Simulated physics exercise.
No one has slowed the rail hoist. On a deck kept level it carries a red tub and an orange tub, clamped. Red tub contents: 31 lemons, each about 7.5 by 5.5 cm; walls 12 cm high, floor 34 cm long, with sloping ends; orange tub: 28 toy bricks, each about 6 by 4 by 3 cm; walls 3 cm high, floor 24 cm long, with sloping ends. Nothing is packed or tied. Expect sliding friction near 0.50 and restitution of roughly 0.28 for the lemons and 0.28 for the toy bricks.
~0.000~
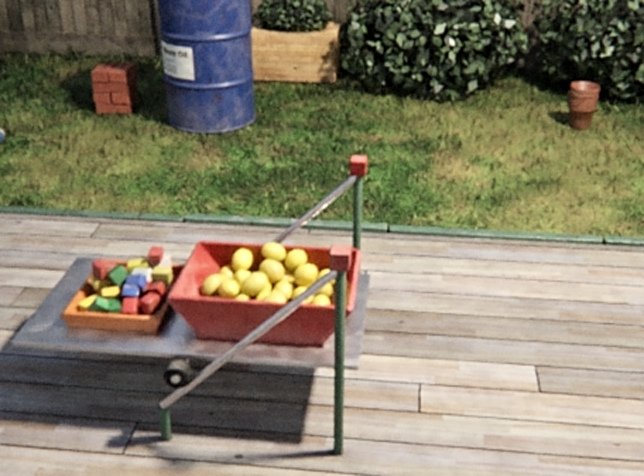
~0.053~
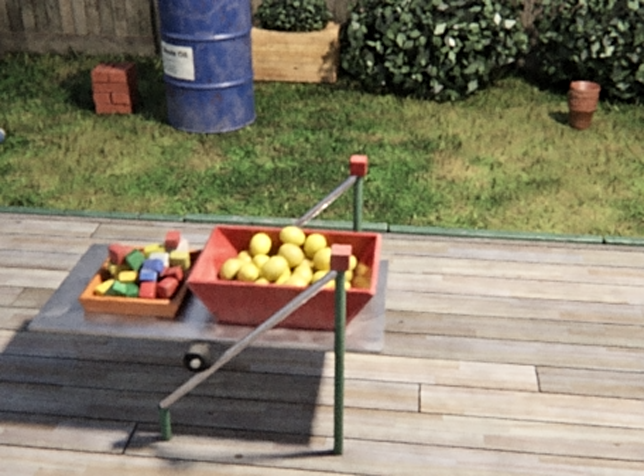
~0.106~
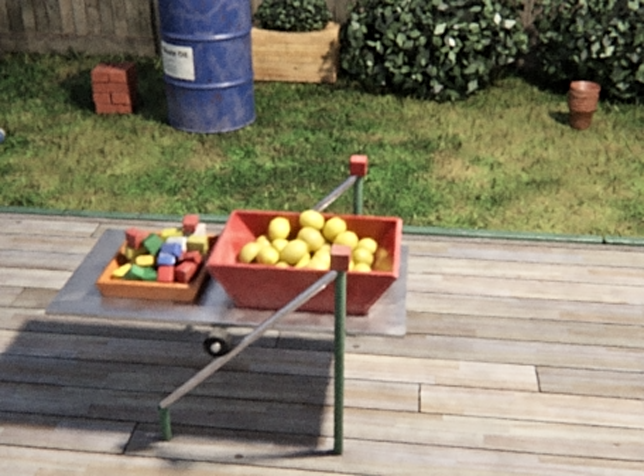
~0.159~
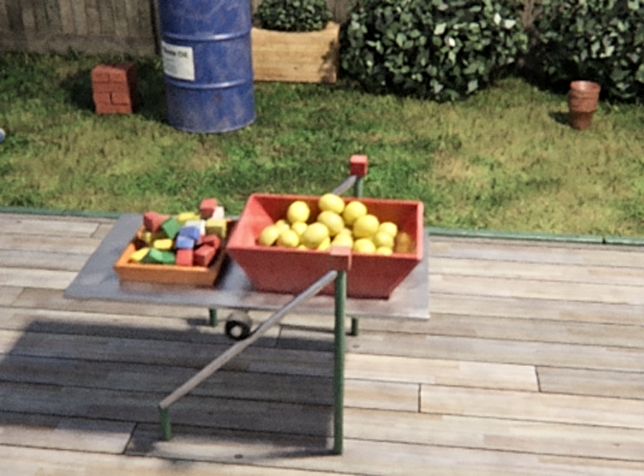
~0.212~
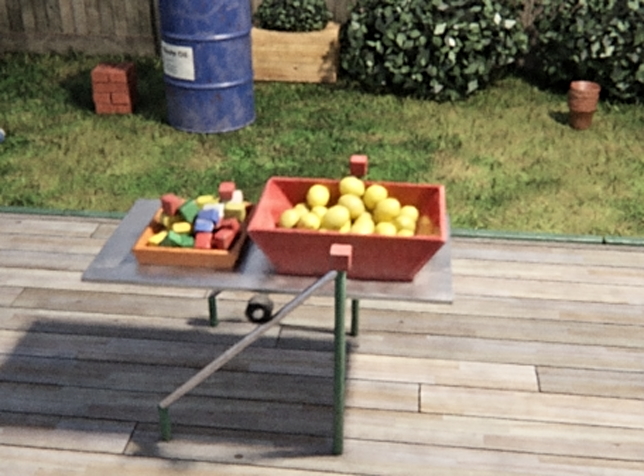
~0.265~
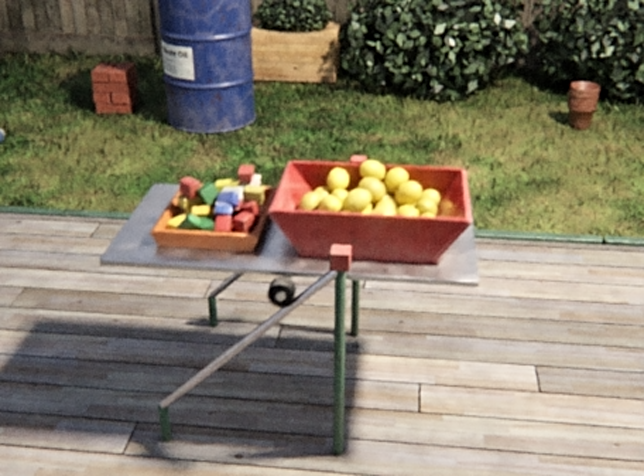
A sunlit wooden deck beside a lawn is seen from slightly above, with a blue barrel, stacked red bricks, a planter, shrubs and a terracotta pot behind. On a grey platform, a small orange tub of multicoloured blocks sits left of a larger red tub of yellow balls. The level platform climbs steadily up and rightward along sloping rails, carrying both tubs, while the camera stays still.
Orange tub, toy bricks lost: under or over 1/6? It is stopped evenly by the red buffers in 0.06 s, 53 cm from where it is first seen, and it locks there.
Above a sixth.
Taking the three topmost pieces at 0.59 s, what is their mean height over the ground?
Roughly 80 centimetres.
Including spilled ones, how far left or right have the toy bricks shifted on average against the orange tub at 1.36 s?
About 10 cm to the right.
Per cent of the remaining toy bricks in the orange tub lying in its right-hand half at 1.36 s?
Close to 90 in every hundred.
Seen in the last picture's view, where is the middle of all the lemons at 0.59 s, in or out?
Near (438, 182) in pixels.
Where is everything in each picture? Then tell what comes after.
In the first picture (each is followed by its nearest rim corner in this view), orange tub, (156, 318); red tub, (349, 307); moved 0 cm; none out.
The second picture shows orange tub, (175, 303); red tub, (371, 291); moved 8 cm.
The third picture shows orange tub, (194, 287); red tub, (394, 274); moved 17 cm.
The fourth picture shows orange tub, (213, 270); red tub, (418, 256); moved 25 cm.
The fifth picture shows orange tub, (233, 253); red tub, (442, 238); moved 33 cm.
The sixth picture shows orange tub, (254, 235); red tub, (467, 219); moved 42 cm; none out.
After 0.31 s, the buffers are touched.
After 0.43 s, red tub 31 in, 0 out and orange tub 27 in, 1 out.
After 0.59 s, red tub 31 in, 0 out and orange tub 19 in, 9 out.
After 0.81 s, red tub 30 in, 1 out and orange tub 16 in, 12 out.
When it is over (at 1.36 s), red tub 30 in, 1 out and orange tub 16 in, 12 out. Asked share, 12 of 28, 43 per cent.
